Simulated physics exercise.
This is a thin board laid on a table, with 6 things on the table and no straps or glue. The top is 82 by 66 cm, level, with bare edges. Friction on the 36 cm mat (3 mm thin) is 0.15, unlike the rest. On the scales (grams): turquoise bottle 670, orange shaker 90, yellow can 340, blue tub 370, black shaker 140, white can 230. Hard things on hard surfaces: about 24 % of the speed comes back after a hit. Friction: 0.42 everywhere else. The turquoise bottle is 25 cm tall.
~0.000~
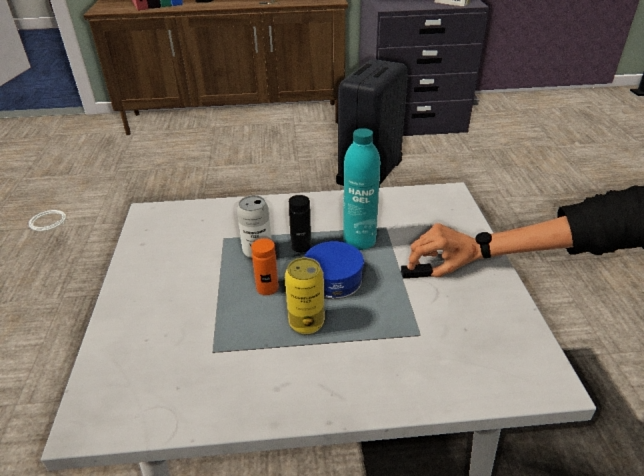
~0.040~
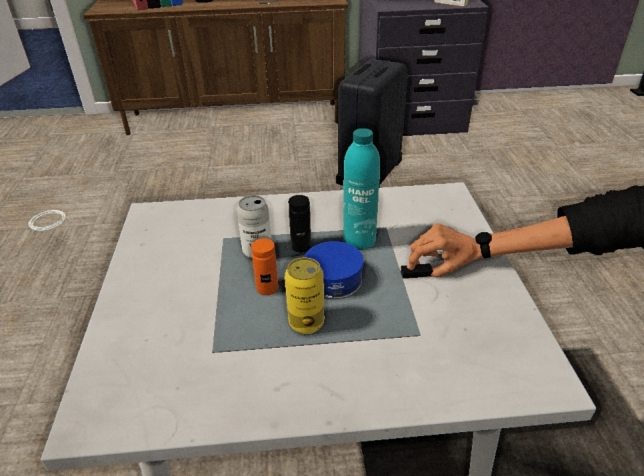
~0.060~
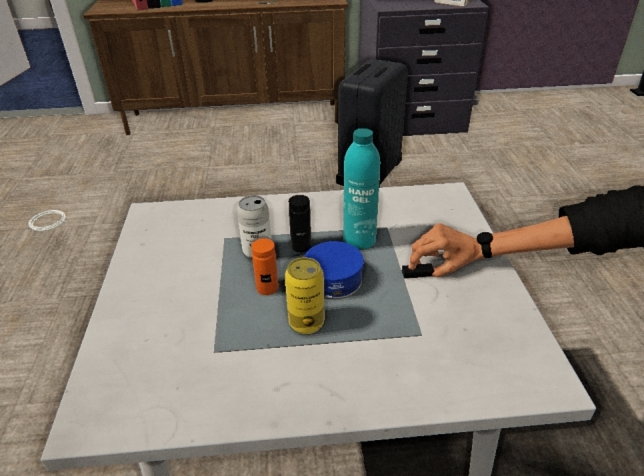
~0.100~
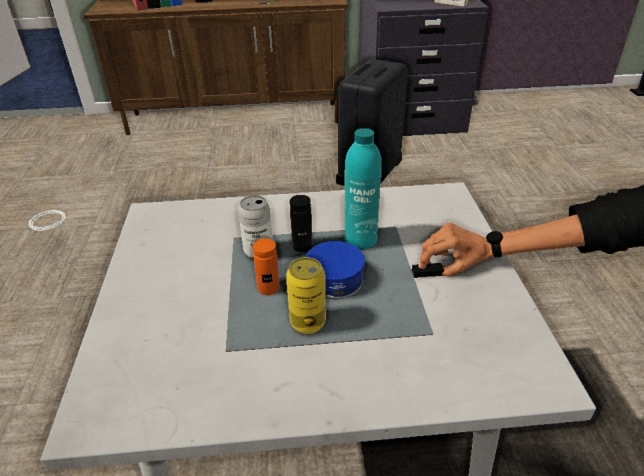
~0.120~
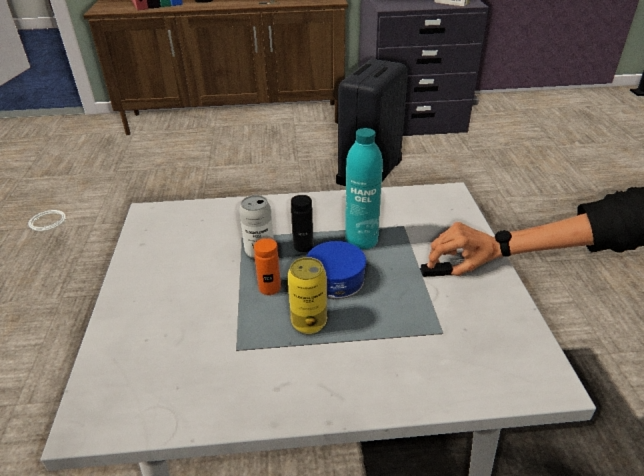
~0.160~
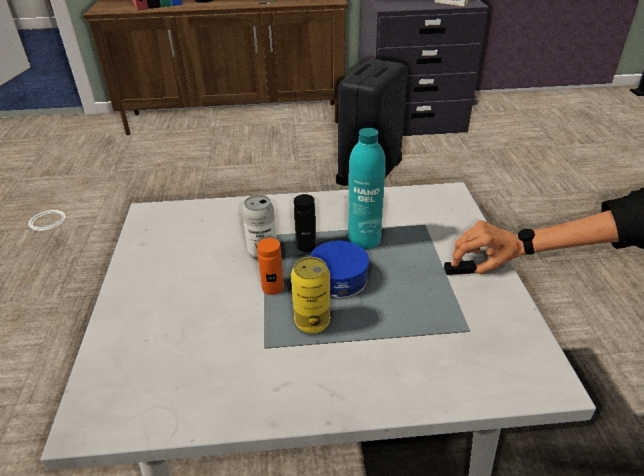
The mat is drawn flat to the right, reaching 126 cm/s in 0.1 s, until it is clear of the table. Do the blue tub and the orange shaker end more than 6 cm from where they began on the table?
The blue tub gets shifted; the orange shaker holds its spot.
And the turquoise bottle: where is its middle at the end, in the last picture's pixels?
Near (503, 418).
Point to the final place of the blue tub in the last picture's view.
Near (384, 267).
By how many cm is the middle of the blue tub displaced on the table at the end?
Some 10 cm.
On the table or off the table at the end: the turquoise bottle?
The turquoise bottle ends off the table.
After 0.46 s, mat out by 47 cm; blue tub moved 10 cm near (384, 267); orange shaker moved 3 cm near (279, 267); turquoise bottle moved 13 cm.
After 0.96 s, mat out by 81 cm; turquoise bottle now off the table; blue tub moved 10 cm near (384, 267); orange shaker moved 2 cm near (279, 268).
In the end (1.6 s), off the table, turquoise bottle; not toppled but over 6 cm from the start, blue tub; the other 4 under 6 cm from the start. At the end, from the last picture's camera, blue tub near (384, 267), orange shaker near (279, 268).
